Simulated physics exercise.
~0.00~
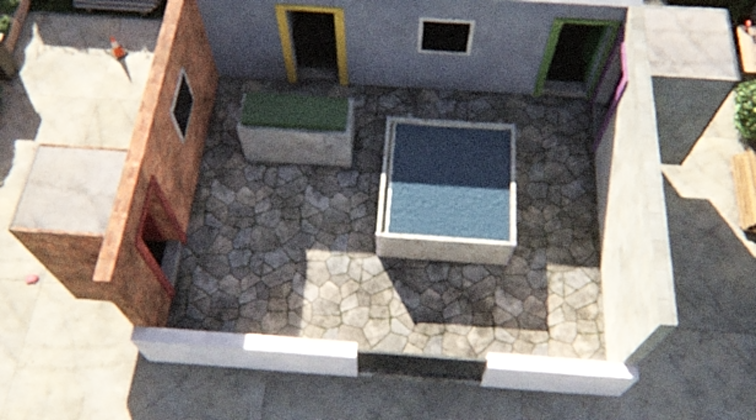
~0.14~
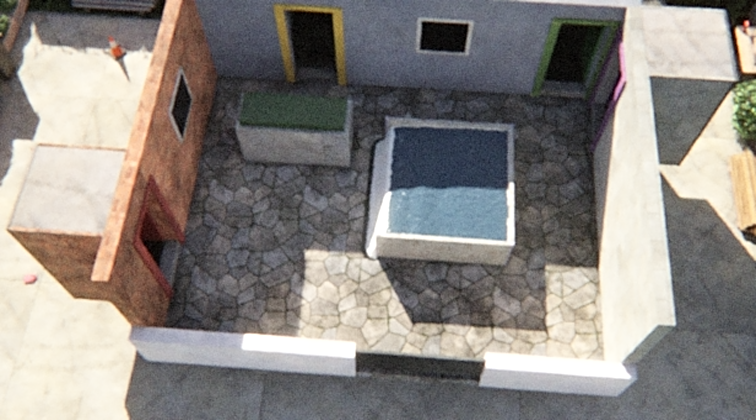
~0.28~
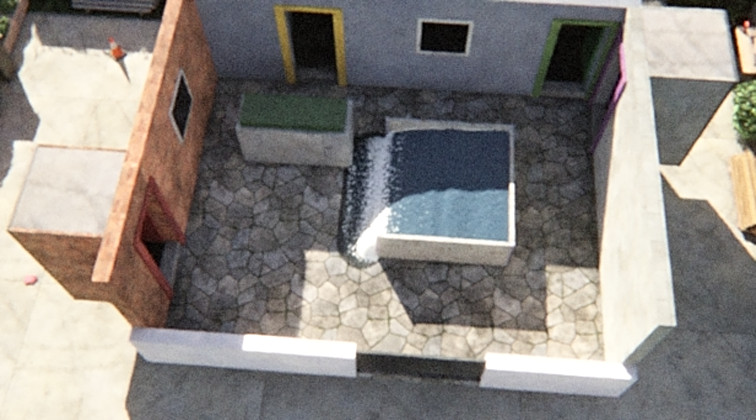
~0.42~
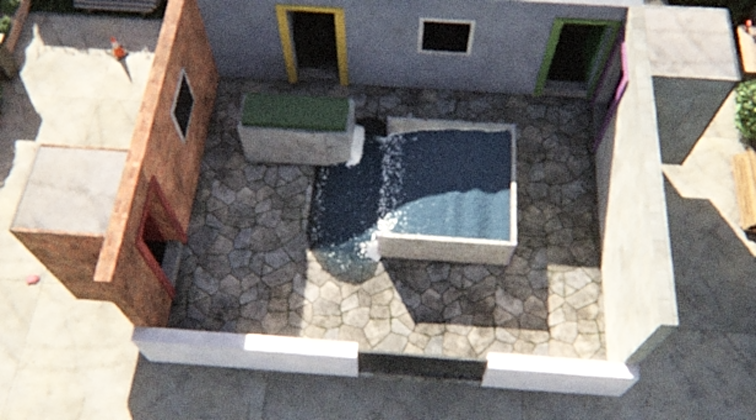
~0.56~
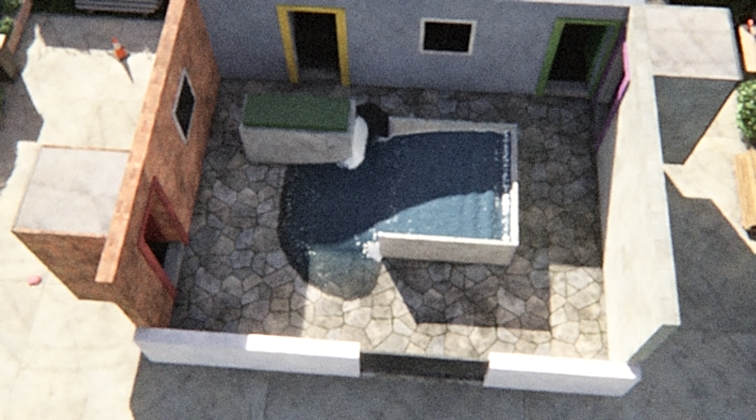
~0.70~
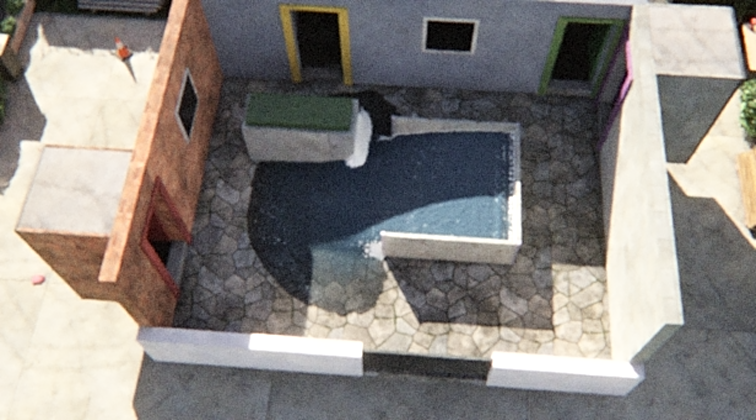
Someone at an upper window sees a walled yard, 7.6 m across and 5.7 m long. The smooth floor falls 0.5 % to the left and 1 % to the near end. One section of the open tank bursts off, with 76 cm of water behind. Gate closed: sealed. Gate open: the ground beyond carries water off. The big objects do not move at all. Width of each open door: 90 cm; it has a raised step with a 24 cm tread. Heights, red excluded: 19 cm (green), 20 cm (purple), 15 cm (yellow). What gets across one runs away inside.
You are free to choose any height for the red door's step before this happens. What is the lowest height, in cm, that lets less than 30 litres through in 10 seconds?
About 28 cm.
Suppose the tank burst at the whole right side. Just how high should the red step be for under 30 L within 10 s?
You'd want it roughly 14.0 centimetres tall.
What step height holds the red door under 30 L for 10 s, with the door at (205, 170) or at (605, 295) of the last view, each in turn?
About 35 and 13.5 cm.
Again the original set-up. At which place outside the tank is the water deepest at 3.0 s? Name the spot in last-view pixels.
Around pixel (168, 343).
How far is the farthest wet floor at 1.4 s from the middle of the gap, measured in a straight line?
Around 4.4 m from the gap.
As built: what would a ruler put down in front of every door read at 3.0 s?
In cm: Green 2, purple 0, yellow 10, red 30.
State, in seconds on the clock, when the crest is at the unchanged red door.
Around 2.2 seconds.
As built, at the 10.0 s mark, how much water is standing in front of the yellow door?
About 6.0 centimetres deep.
After 1.4 s water covers 40 % of the floor, deepest (48 cm) near (365, 157); 24 cm at the red door, 0 litres in over its 22 cm step.
After 3.0 s water covers 60 % of the floor, deepest (49 cm) near (168, 343); 30 cm at the red door, 54 litres in over its 22 cm step.
After 10.0 s water covers 100 % of the floor, deepest (18 cm) near (596, 108); 12 cm at the red door, 92 litres in over its 22 cm step.
At the red door as built, the water arrived by 1.2 s and peaked near 36 cm at 2.2 s.
Run again over the same 10 s with other heights there, 81 litres in over 23 cm, 16 litres over 31 cm. The limit of 30 litres is kept from about 28 cm up.
